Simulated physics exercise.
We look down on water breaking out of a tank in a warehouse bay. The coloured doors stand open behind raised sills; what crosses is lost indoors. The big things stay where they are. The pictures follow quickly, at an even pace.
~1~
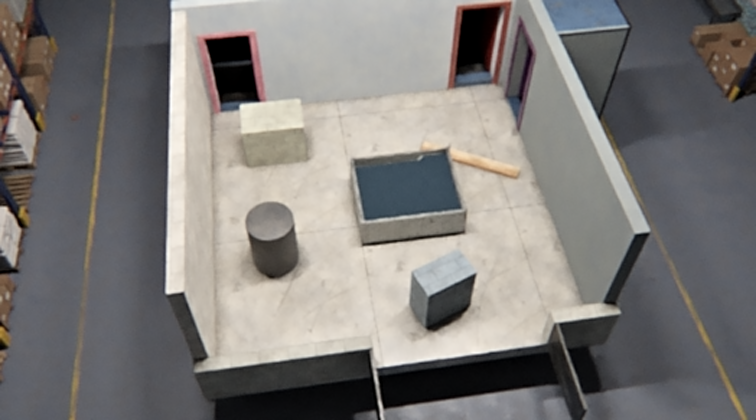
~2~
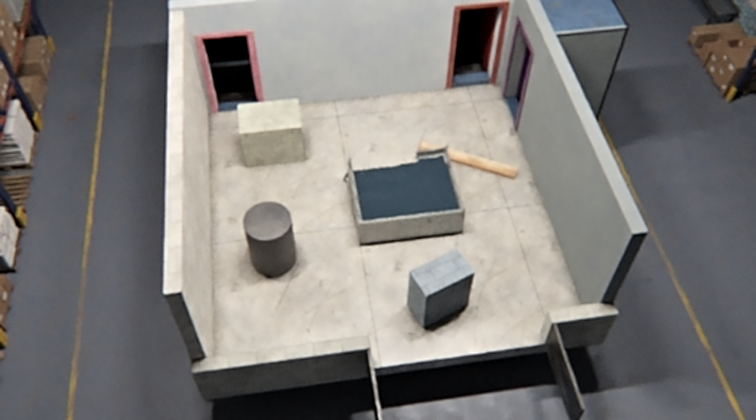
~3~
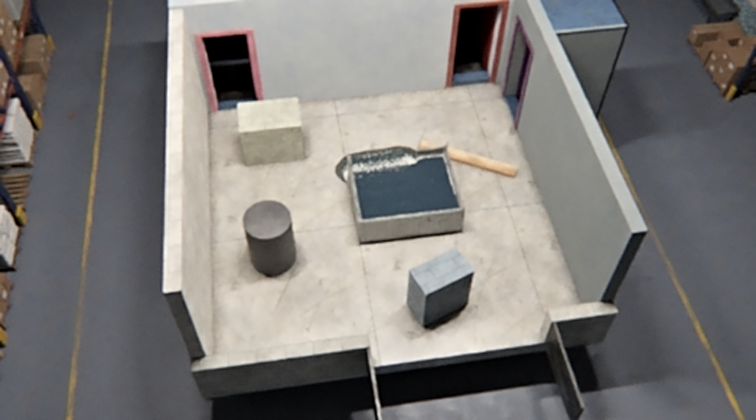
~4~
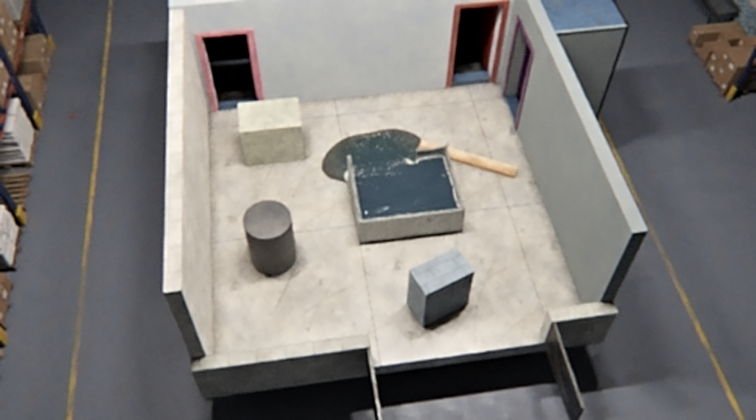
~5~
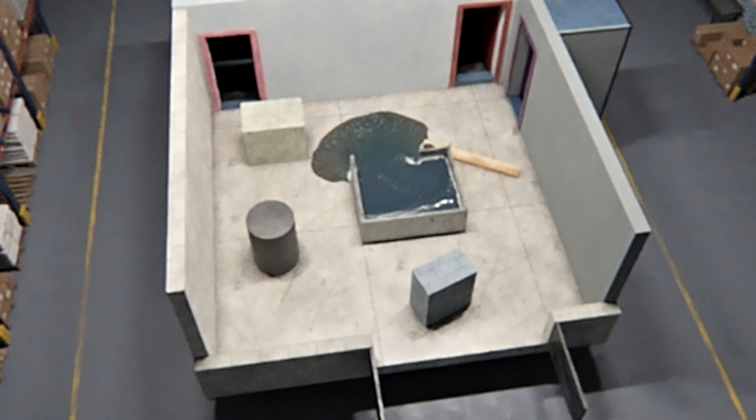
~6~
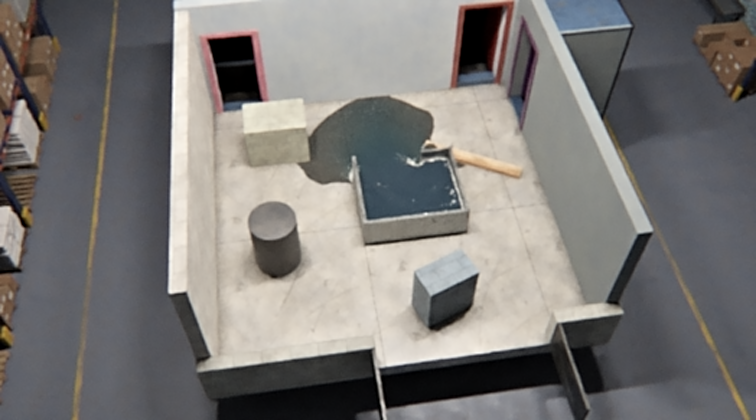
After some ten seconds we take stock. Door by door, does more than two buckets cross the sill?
In the end: The pink door floods; the purple door floods; the red door holds within the limit.
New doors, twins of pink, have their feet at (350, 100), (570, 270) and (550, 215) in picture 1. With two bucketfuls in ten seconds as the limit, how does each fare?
In turn: Lets more in, is under, is under.
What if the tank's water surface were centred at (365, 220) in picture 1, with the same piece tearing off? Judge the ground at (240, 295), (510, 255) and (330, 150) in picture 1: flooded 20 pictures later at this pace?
In that order: Covered, dry, wet.
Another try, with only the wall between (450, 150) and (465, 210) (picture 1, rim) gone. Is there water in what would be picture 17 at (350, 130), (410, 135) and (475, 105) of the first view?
As listed: Not flooded, free of water, awash.
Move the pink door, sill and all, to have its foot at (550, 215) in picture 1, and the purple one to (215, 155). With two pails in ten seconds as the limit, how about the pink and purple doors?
Then: The pink one keeps below it; the purple one goes over.
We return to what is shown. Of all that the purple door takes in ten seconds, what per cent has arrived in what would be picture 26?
Roughly 30 per cent.
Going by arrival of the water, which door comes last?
I say the purple door.
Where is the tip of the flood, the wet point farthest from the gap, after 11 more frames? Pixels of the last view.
Close to (214, 117).
A moment on, water covers 20 % of the floor; the pink door not reached, the purple door not reached, the red door not reached.
Next, water covers 25 % of the floor; the pink door wet at the sill, nothing in, the purple door not reached, the red door wet at the sill, nothing in.
Then, water covers 35 % of the floor; the pink door under two buckets in, the purple door over two buckets in, the red door wet at the sill, nothing in.
Later, water covers 65 % of the floor; the pink door far over two buckets in, the purple door far over two buckets in, the red door wet at the sill, nothing in.
In the end, water covers 90 % of the floor; the pink door far over two buckets in, the purple door far over two buckets in, the red door wet at the sill, nothing in.
